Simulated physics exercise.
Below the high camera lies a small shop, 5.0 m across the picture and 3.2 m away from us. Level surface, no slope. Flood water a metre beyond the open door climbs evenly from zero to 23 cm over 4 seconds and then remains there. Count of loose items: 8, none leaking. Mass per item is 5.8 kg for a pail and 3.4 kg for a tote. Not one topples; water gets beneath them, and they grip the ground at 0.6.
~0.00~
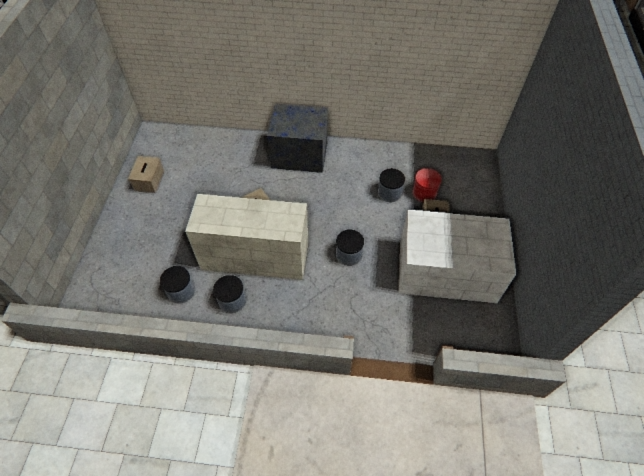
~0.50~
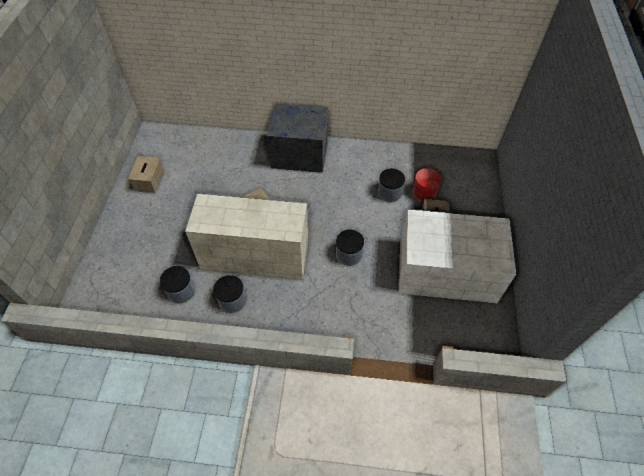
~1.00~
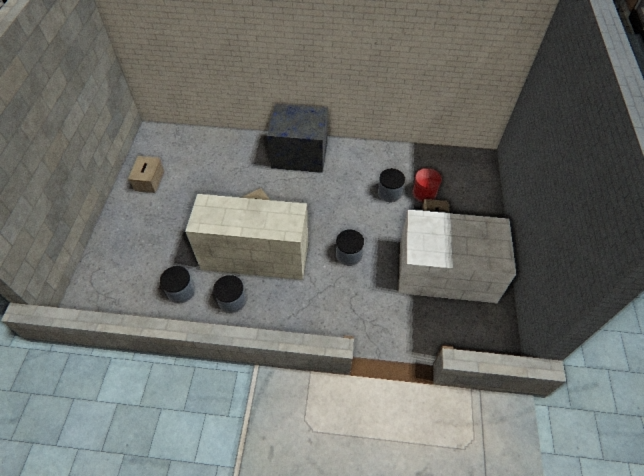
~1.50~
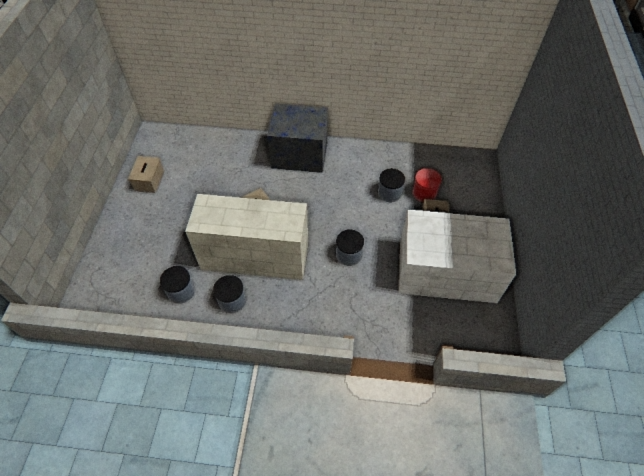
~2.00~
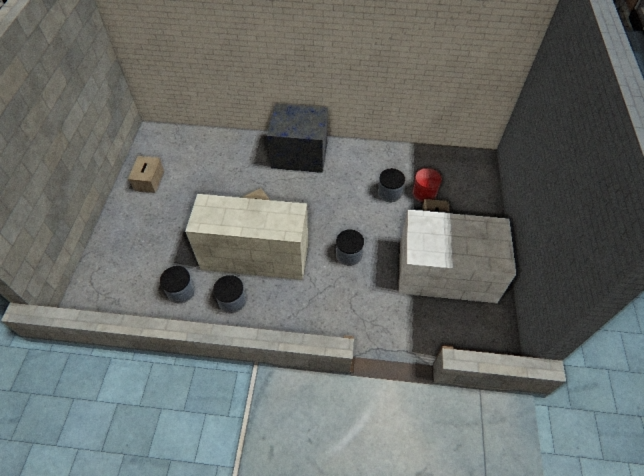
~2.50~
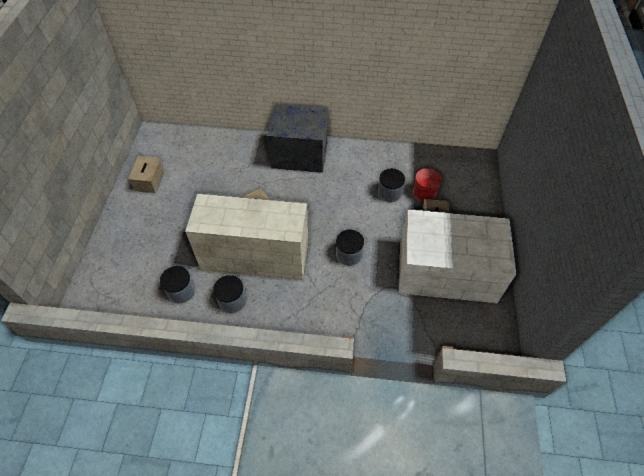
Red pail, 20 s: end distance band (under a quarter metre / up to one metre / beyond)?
Up to one metre.
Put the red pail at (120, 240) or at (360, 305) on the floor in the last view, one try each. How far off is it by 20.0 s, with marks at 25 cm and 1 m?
So, one try each: It goes a long distance the first time and goes a long distance the second.
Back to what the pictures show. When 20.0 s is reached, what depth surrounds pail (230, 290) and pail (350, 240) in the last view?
Roughly 12 and 18 cm.
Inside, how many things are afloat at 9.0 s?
Answer: 4.
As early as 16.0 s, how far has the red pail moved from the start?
Displacement near 60 cm.
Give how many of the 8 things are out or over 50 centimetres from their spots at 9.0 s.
Count: 1.
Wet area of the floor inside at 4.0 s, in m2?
That flooded area is roughly 3.5 m2.
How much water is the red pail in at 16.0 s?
Depth approx. 12 cm.
After 4.0 s the red pail is near (429, 178), 0.0 m from its start, aground; 0 afloat.
After 9.0 s the red pail is near (425, 180), 0.1 m from its start, aground; 4 afloat.
After 16.0 s the red pail is near (386, 194), 0.6 m from its start, afloat; 8 afloat.
After 20.0 s the red pail is near (414, 195), 0.4 m from its start, afloat; 8 afloat.
